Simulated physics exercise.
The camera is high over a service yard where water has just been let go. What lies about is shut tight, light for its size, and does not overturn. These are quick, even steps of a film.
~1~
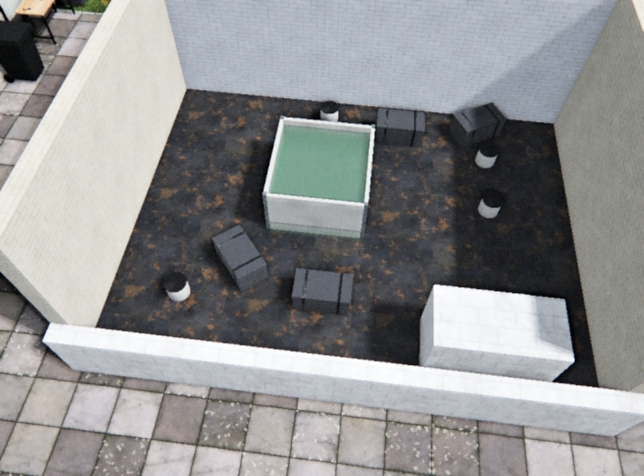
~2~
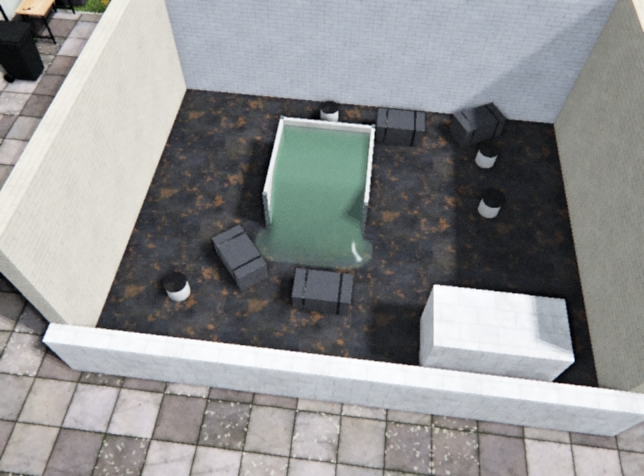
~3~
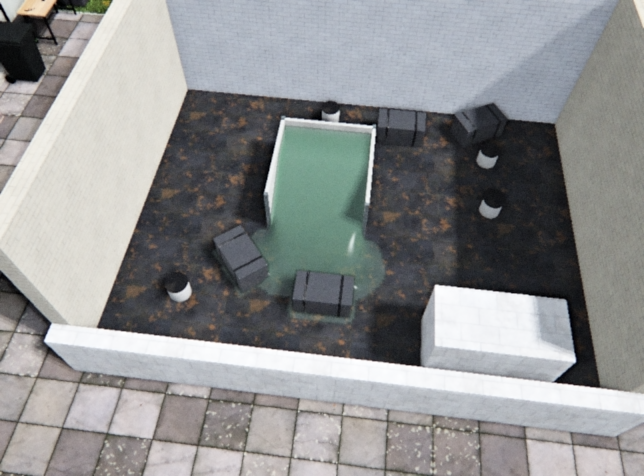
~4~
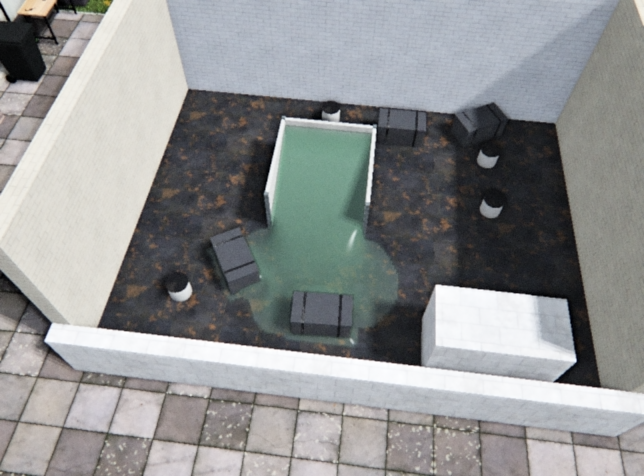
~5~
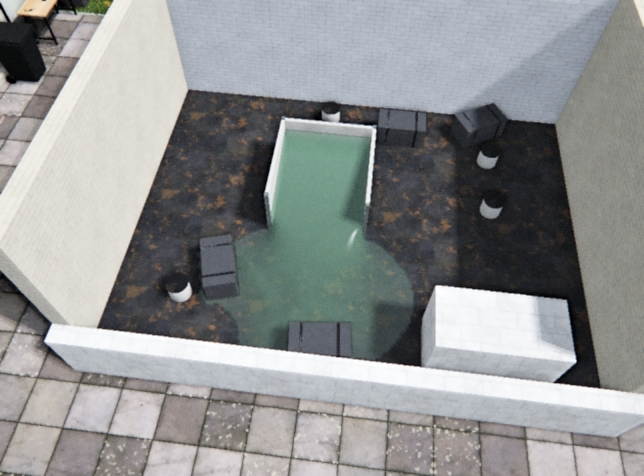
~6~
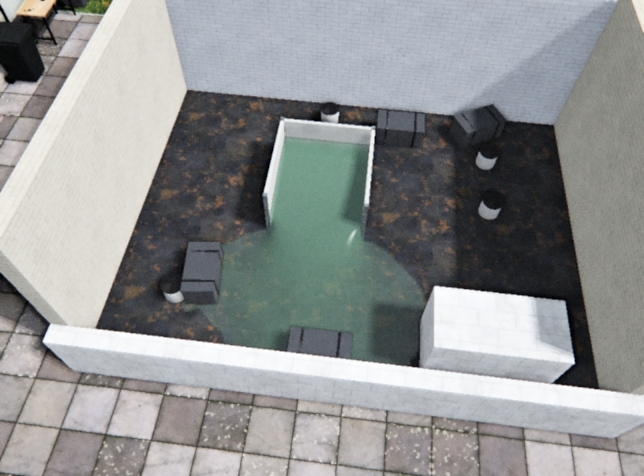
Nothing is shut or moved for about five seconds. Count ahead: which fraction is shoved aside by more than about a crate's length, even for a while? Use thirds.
That comes to one to two thirds.
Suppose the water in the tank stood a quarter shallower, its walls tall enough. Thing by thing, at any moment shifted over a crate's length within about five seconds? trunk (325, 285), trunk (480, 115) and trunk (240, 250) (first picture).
In that order: Shifted that much, no, that far or more.
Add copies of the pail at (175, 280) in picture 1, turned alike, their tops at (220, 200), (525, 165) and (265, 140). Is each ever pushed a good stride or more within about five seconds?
As listed: Pushed that far, short of that, not that far.
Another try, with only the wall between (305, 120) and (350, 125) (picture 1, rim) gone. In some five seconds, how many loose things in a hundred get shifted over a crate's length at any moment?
Some 60 per cent.
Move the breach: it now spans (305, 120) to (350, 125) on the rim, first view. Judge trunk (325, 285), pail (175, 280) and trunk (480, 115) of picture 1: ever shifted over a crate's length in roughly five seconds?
In that order: Under that, yes, that far or more.
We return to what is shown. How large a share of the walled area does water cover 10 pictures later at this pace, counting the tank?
Close to 35 %.
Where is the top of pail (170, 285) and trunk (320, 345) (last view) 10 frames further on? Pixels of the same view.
At about (120, 260) and (353, 339).
A moment on, 2 of 8 are well off their spots; 1 afloat.
Next, 3 of 8 are well off their spots; 2 afloat.
Later, 3 of 8 are well off their spots; 1 afloat.
In the end, 5 of 8 are well off their spots, and 5 have been at some point; 7 afloat.
